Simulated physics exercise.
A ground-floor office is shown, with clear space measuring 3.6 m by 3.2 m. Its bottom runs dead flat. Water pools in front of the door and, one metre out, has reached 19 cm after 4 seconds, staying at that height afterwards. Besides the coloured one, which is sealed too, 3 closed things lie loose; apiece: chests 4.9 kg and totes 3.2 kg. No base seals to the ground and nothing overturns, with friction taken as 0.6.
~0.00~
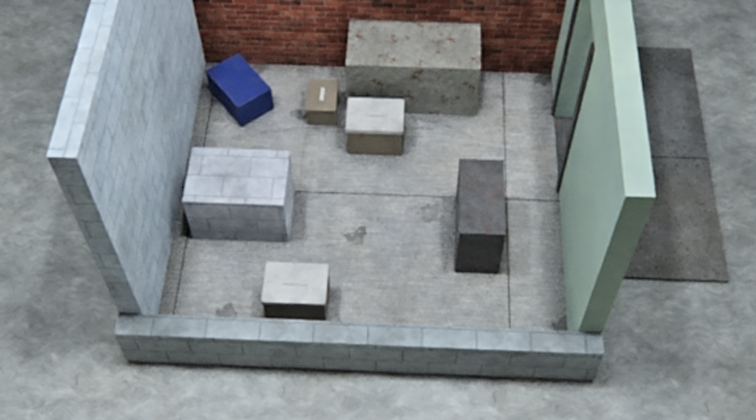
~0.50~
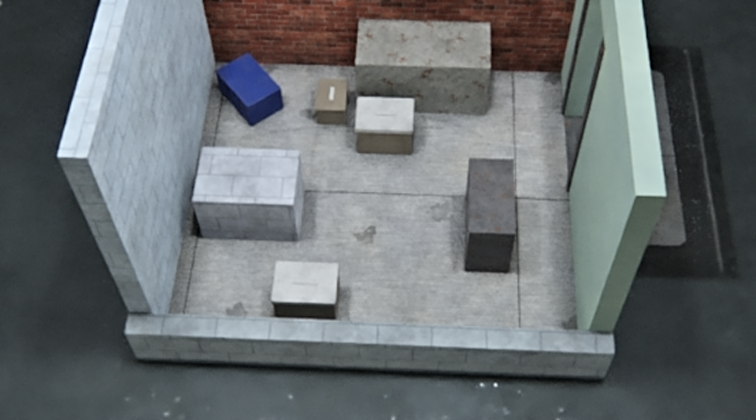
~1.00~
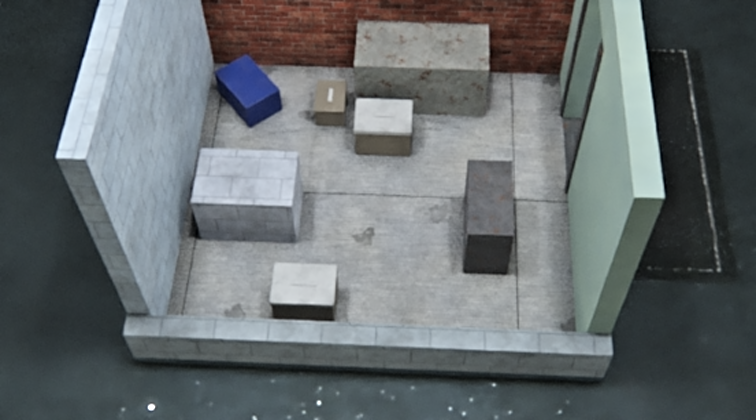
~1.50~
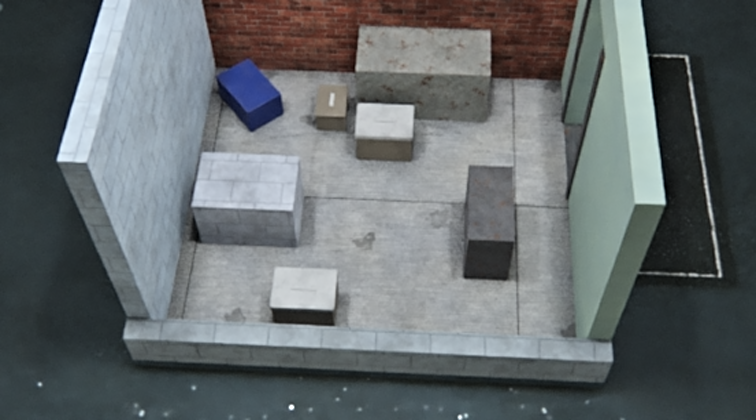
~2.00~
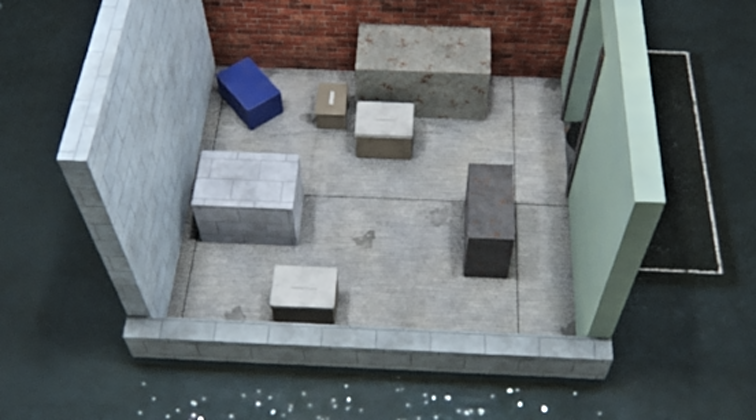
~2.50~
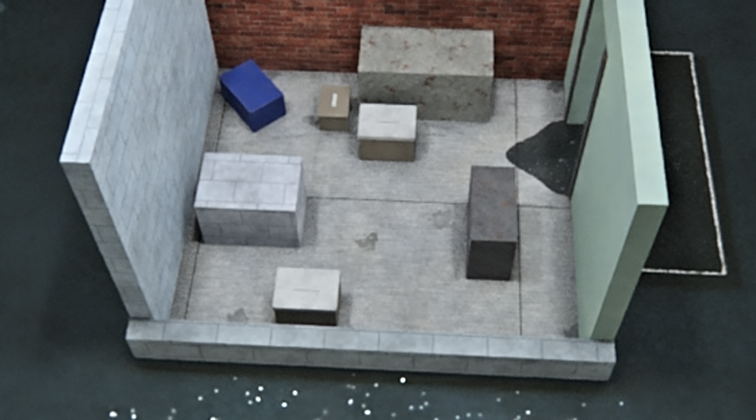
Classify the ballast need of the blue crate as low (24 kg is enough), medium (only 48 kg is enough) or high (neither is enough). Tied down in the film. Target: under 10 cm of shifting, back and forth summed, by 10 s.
Medium.
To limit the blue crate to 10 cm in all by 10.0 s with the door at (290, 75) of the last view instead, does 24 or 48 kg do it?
Result: The heavier mass is required.
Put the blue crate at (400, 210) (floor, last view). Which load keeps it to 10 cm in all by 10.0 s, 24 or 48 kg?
Outcome - success with both.
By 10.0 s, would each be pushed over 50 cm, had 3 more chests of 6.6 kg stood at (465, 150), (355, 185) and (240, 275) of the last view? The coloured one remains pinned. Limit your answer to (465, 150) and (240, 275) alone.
In that order: Beyond it, within it.
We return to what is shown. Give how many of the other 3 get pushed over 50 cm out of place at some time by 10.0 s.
Total: 3.
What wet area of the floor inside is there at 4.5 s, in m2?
My estimate is roughly 4.5 m2.
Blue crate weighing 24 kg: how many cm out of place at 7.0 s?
Close to 0 centimetres.
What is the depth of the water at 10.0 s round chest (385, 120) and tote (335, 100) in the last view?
About 12 and 10 cm.
After 3.5 s the blue crate would be 0 cm from its start with 24 kg and 0 cm from its start with 48 kg; 0 cm of water round it then.
After 4.5 s the blue crate would be 0 cm from its start with 24 kg and 0 cm from its start with 48 kg; 0 cm of water round it then.
After 7.0 s the blue crate would be 0 cm from its start with 24 kg and 0 cm from its start with 48 kg; 7 cm of water round it then.
After 10.0 s the blue crate would be 51 cm from its start with 24 kg and 0 cm from its start with 48 kg; 13 cm of water round it then.
